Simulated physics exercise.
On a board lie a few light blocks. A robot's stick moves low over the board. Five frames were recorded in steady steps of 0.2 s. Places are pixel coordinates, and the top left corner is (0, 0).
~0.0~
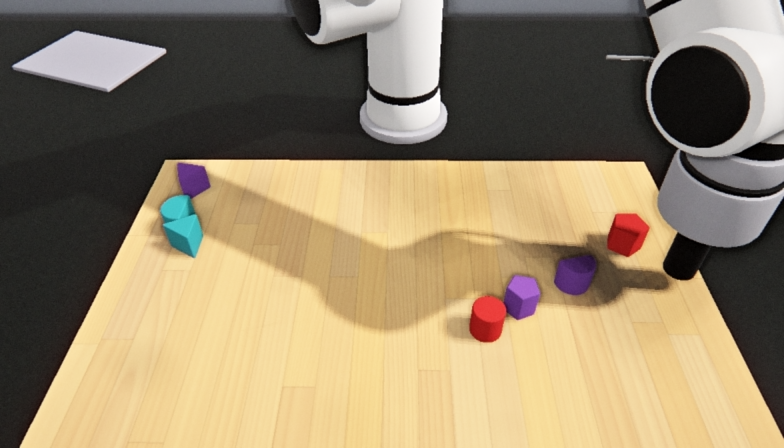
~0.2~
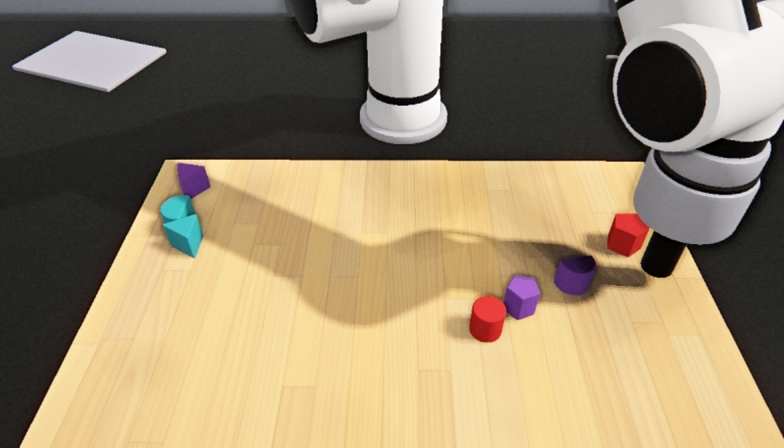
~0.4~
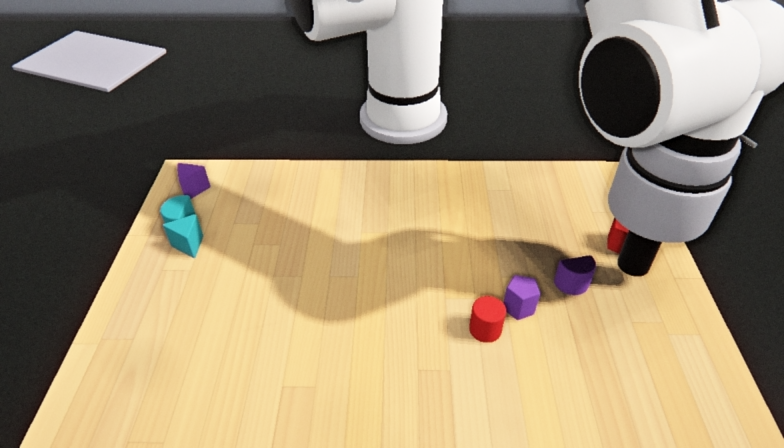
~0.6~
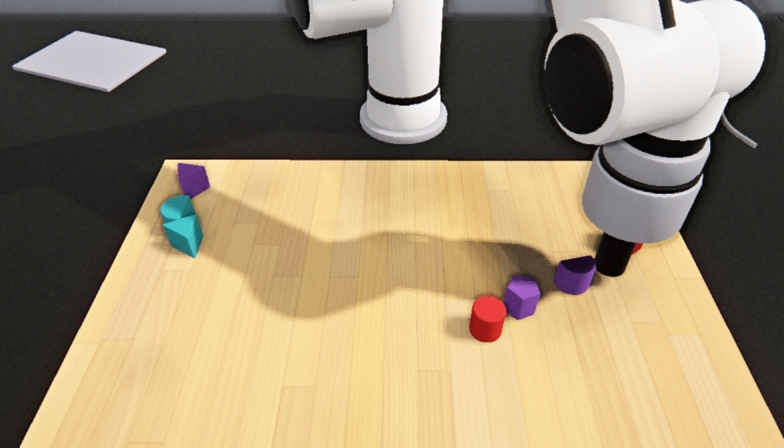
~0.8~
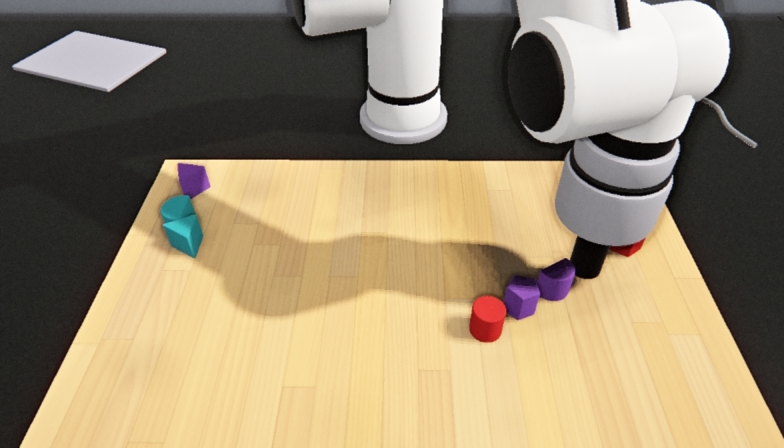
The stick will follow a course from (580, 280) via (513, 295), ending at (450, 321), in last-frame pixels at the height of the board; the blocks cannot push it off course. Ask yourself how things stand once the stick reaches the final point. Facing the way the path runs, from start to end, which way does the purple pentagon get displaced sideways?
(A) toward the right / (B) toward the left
Choice B: Toward the left.
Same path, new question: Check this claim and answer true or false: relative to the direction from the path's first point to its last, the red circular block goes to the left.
The statement is correct.
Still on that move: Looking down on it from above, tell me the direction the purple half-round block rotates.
Prediction: Clockwise.
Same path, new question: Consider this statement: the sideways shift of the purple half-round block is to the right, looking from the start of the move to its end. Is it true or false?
Answer: True.
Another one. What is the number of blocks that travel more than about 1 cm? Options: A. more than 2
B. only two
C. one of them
A (more than 2)
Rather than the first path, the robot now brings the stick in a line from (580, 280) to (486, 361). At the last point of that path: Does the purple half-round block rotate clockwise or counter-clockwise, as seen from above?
Looking down, my answer is that the purple half-round block rotates clockwise.
What follows on the original path. One third of the way, stick (539, 278); red circular block (478, 320); purple pentagon (494, 297), turned 40° anticlockwise; purple half-round block (514, 279).
Two thirds of the way, stick (493, 290); red circular block (471, 336); purple pentagon (461, 307), turned 95° anticlockwise; purple half-round block (462, 283).
At the end, stick (451, 309); red circular block (470, 342); purple pentagon (440, 324), turned 145° anticlockwise; purple half-round block (420, 290), turned 30° clockwise; red pentagon still.
